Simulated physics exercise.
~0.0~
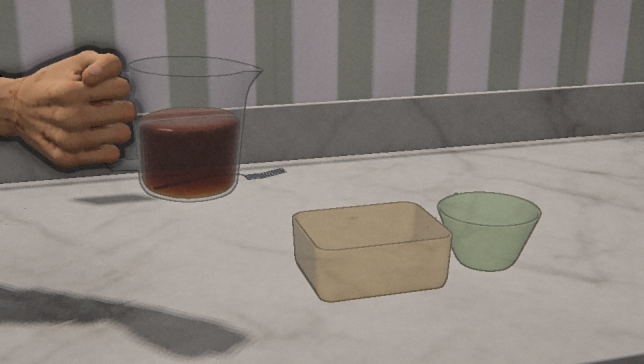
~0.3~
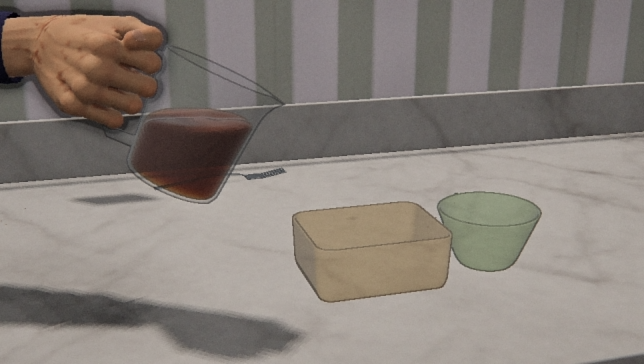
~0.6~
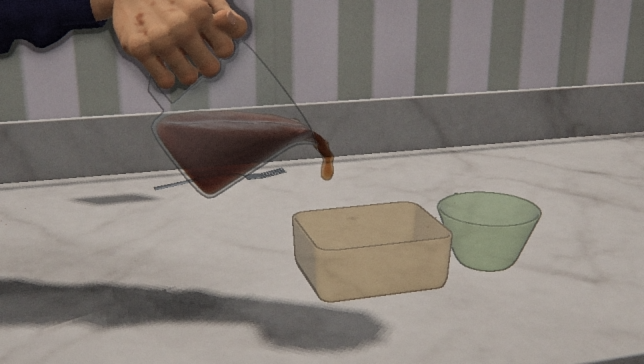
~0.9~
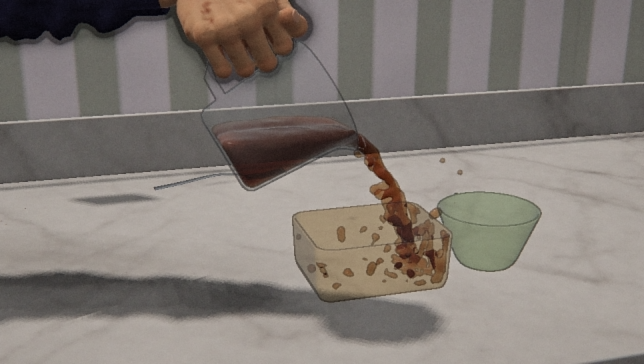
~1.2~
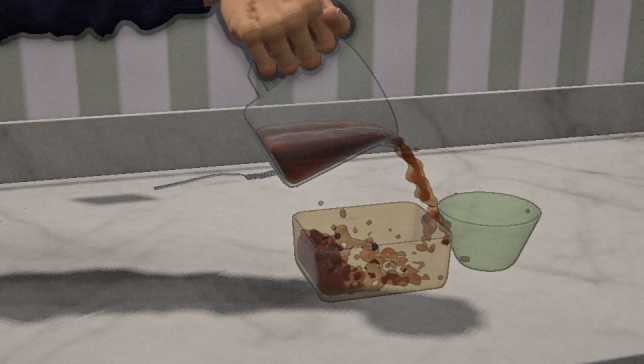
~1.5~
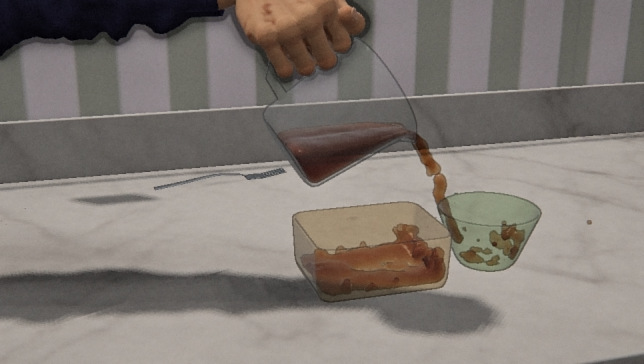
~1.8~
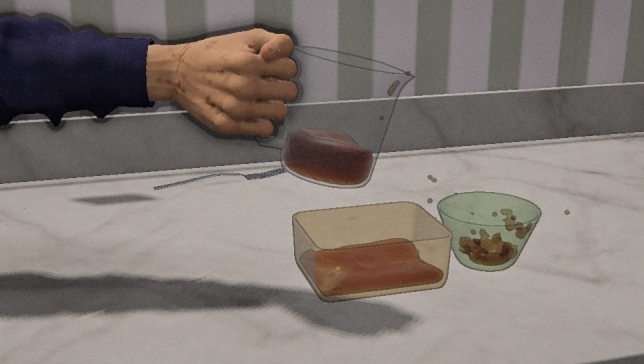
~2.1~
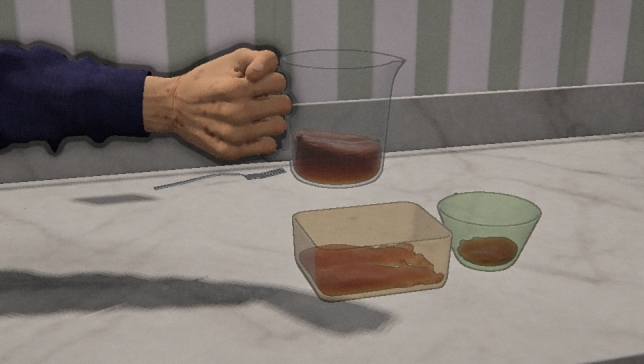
A hand tilting a jug of tea rightwards over a food box, then a green cup, and righting it with some left.
